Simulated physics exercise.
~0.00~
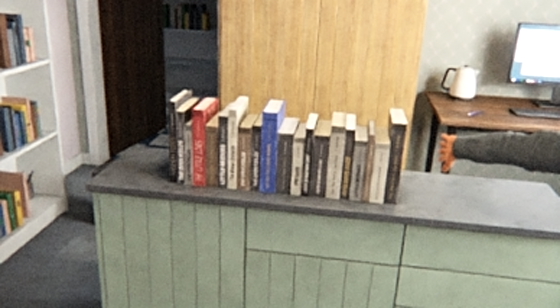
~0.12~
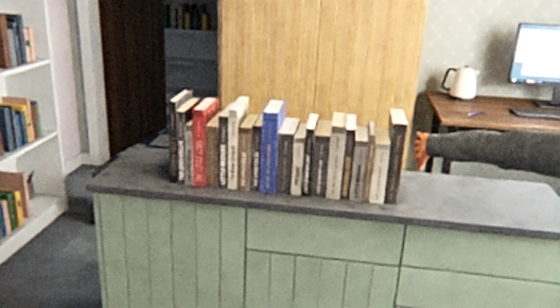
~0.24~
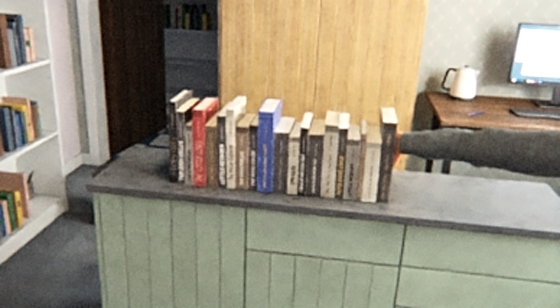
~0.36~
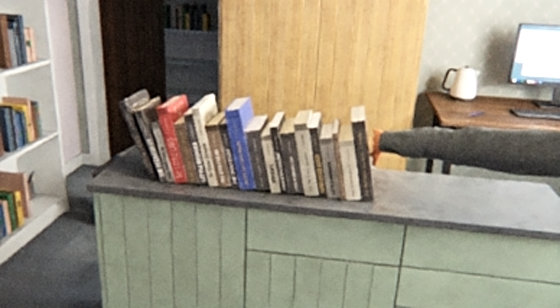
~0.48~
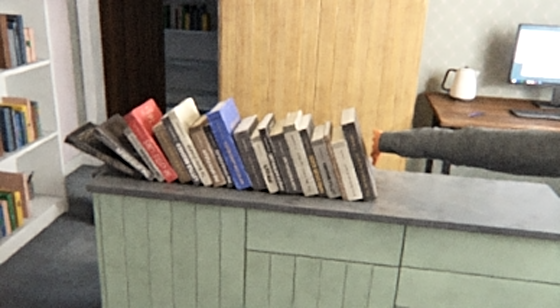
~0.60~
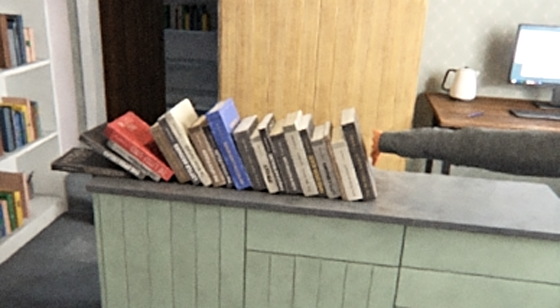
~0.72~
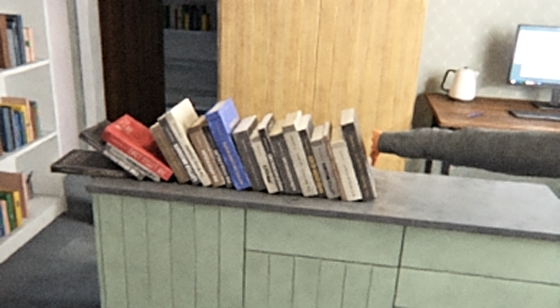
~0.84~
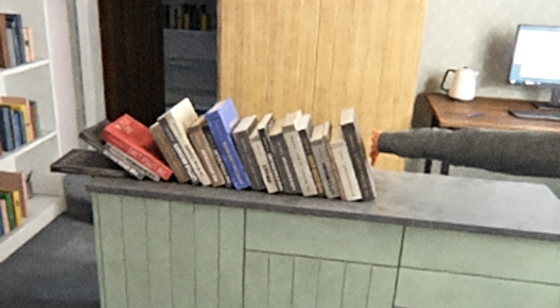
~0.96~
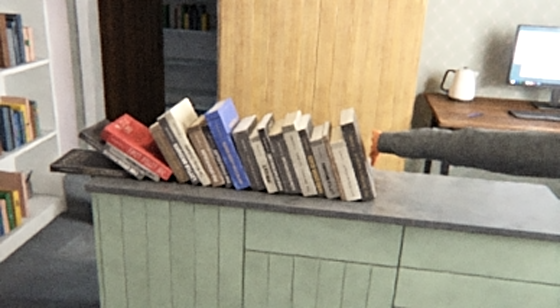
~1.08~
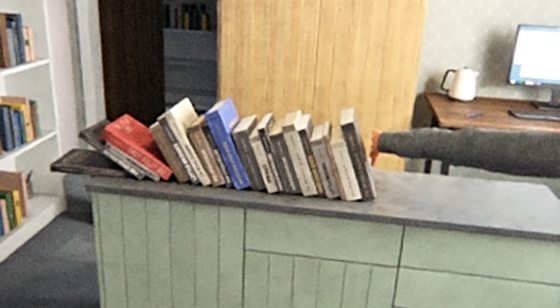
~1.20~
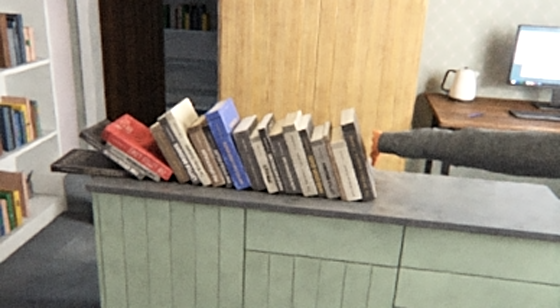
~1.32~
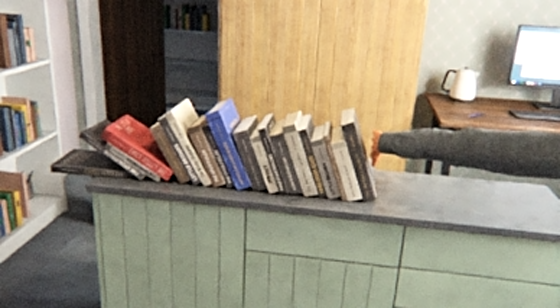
At the start, a row of books, one red and one blue among them, stands upright on a dark worktop above pale green cabinets. A dark-sleeved arm reaches in from the right and pushes the last book on that side. The whole row shifts and leans to the left, with the books at the far end tilting most. The leftmost ones drop flat near the worktop's left edge, and the red book comes down on top of them. The hand stays in place, the blue book still leans among its neighbours, and everything rests on the worktop.
